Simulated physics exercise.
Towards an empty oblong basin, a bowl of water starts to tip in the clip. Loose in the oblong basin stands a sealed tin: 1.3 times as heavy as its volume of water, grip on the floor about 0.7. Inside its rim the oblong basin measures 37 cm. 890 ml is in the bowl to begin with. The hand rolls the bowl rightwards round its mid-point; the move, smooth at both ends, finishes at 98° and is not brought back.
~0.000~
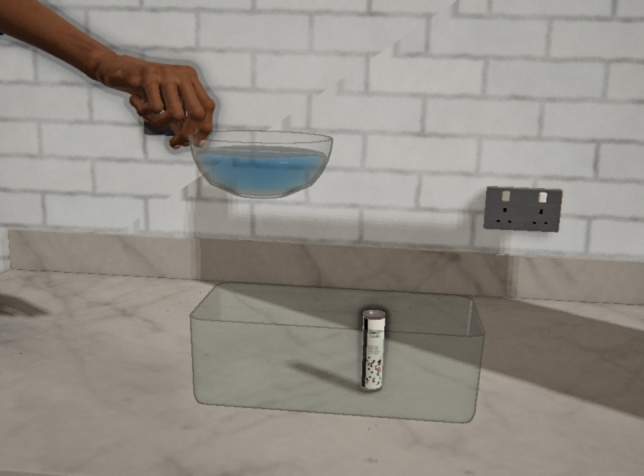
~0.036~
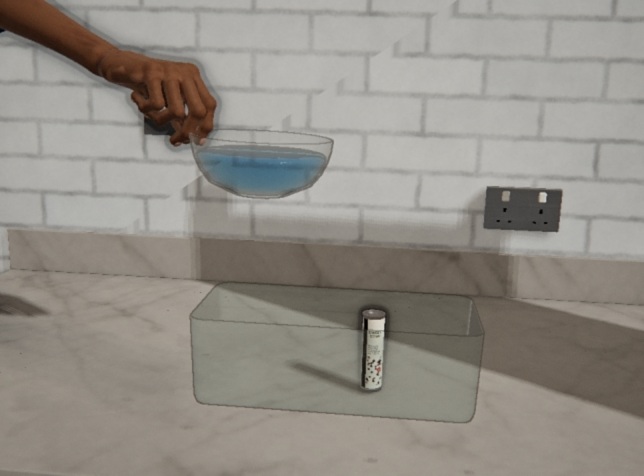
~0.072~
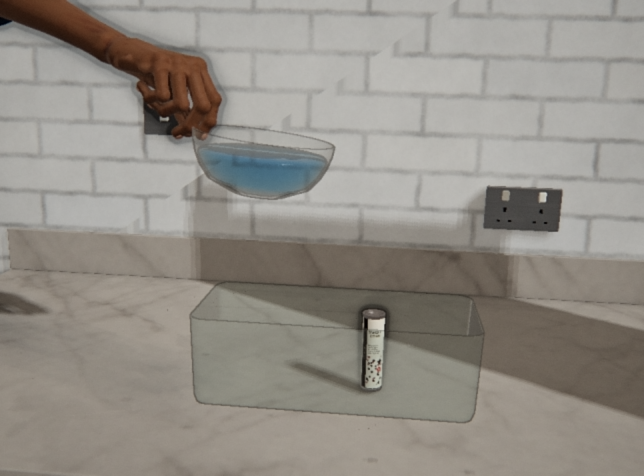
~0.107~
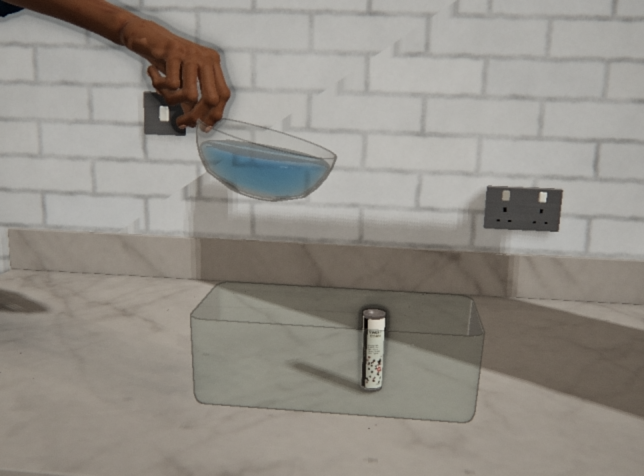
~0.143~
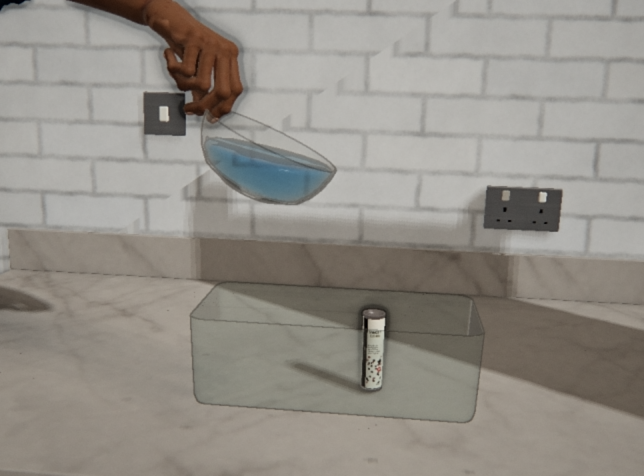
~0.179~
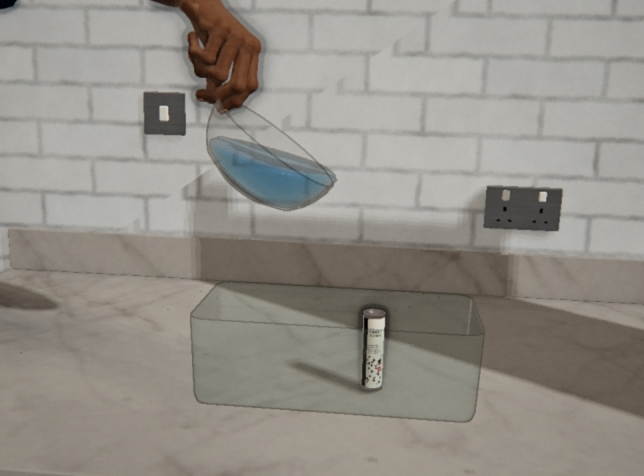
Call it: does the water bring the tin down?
Call: Brought down.
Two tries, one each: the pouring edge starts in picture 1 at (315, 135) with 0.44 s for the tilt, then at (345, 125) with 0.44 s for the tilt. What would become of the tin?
Run one: It tumbles. Run two: It does not tip.
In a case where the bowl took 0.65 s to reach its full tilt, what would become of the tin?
Then the tin does not tip.
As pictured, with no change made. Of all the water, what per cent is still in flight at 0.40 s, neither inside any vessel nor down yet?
Near 66 in a hundred.
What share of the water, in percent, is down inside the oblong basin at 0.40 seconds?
Near 24 in a hundred.
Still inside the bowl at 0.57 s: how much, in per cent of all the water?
0 %.
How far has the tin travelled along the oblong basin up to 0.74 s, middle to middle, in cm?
The tin has gone some 2 cm.
By 0.40 s the tilt is 97° and 8 per cent is still to pour; the tin stands where it began.
By 0.57 s the tilt is 98° and 0 per cent is still to pour; the tin stands 2 cm from where it began.
By 0.74 s the tilt is 98° and 0 per cent is still to pour; the tin leans 8°.
By 0.93 s the tilt is 98° and 0 per cent is still to pour; the tin leans 14°.
At rest the tin lies on its side.
